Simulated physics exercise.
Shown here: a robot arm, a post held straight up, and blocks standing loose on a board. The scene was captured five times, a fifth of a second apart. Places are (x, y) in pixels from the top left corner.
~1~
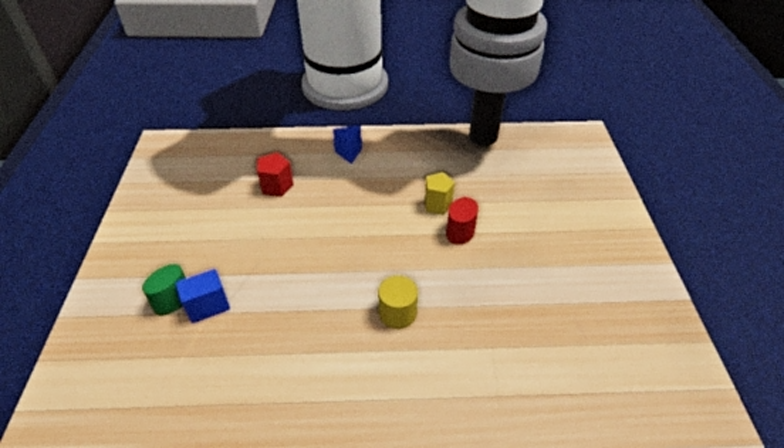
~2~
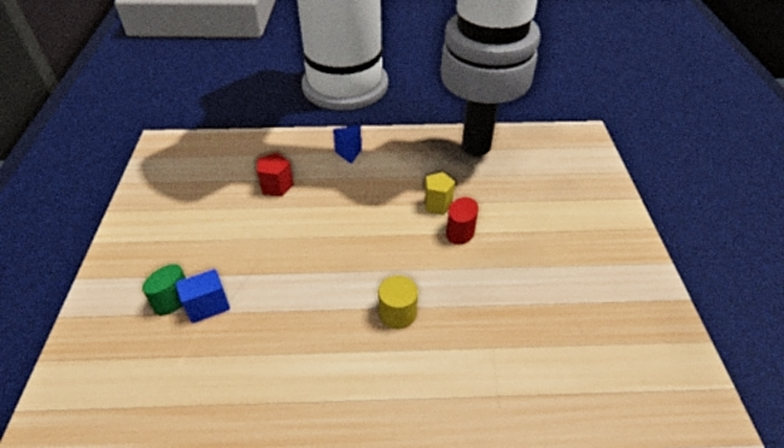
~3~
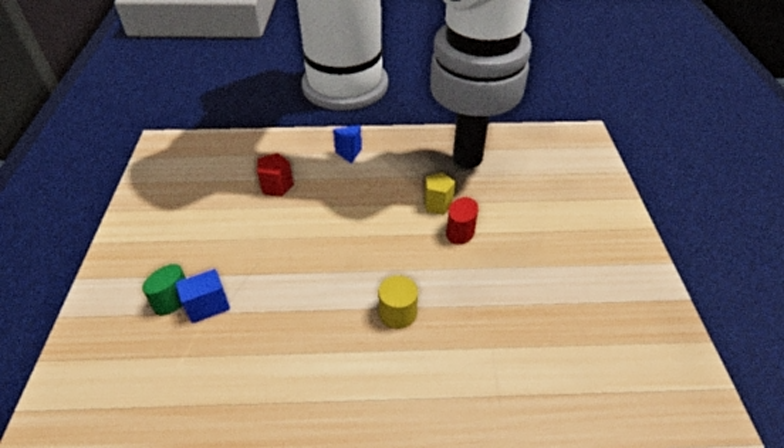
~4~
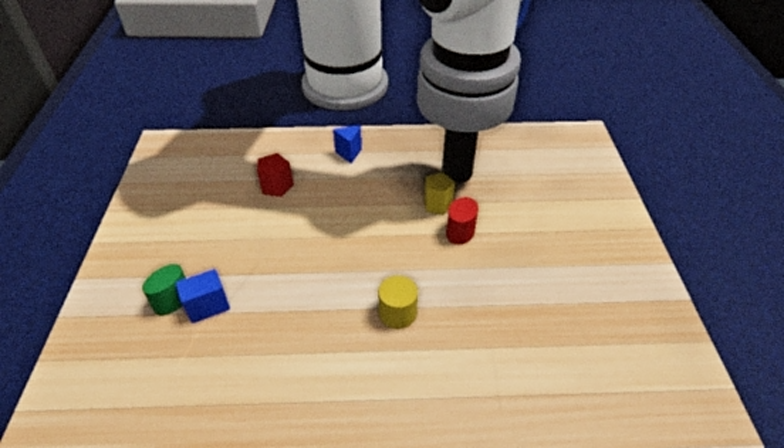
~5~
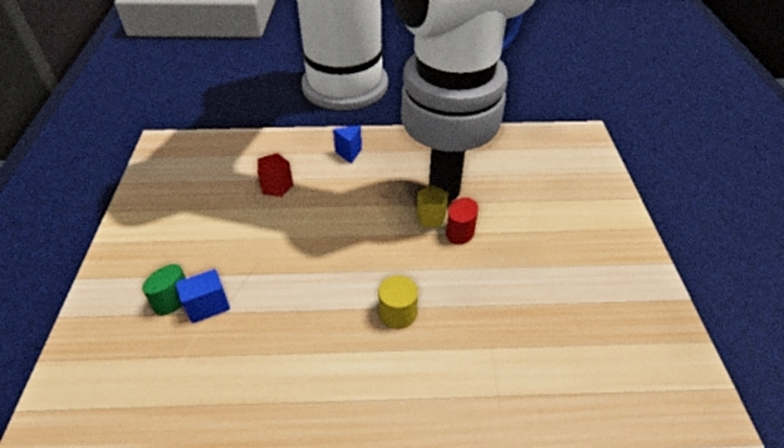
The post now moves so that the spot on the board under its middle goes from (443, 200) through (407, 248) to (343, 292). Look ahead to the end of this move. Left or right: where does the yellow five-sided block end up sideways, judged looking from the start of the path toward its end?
Sideways shift: Left.
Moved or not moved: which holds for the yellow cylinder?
The result: It moves.
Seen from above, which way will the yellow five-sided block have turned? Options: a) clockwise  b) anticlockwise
b: Anticlockwise.
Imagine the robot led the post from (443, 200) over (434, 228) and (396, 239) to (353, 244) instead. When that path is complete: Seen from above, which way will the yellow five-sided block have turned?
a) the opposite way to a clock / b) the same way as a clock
Option a.
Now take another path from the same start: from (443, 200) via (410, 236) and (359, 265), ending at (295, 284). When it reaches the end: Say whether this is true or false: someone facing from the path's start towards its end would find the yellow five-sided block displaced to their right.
False
The first path, step by step. One third of the way, post (423, 226); yellow five-sided block (416, 233), turned 25° anticlockwise.
Two thirds of the way, post (386, 255); yellow cylinder (399, 294); yellow five-sided block (393, 267), turned 85° anticlockwise.
At the end, post (342, 284); yellow cylinder (403, 303); yellow five-sided block (381, 277), turned 155° anticlockwise; red elliptical block unmoved.
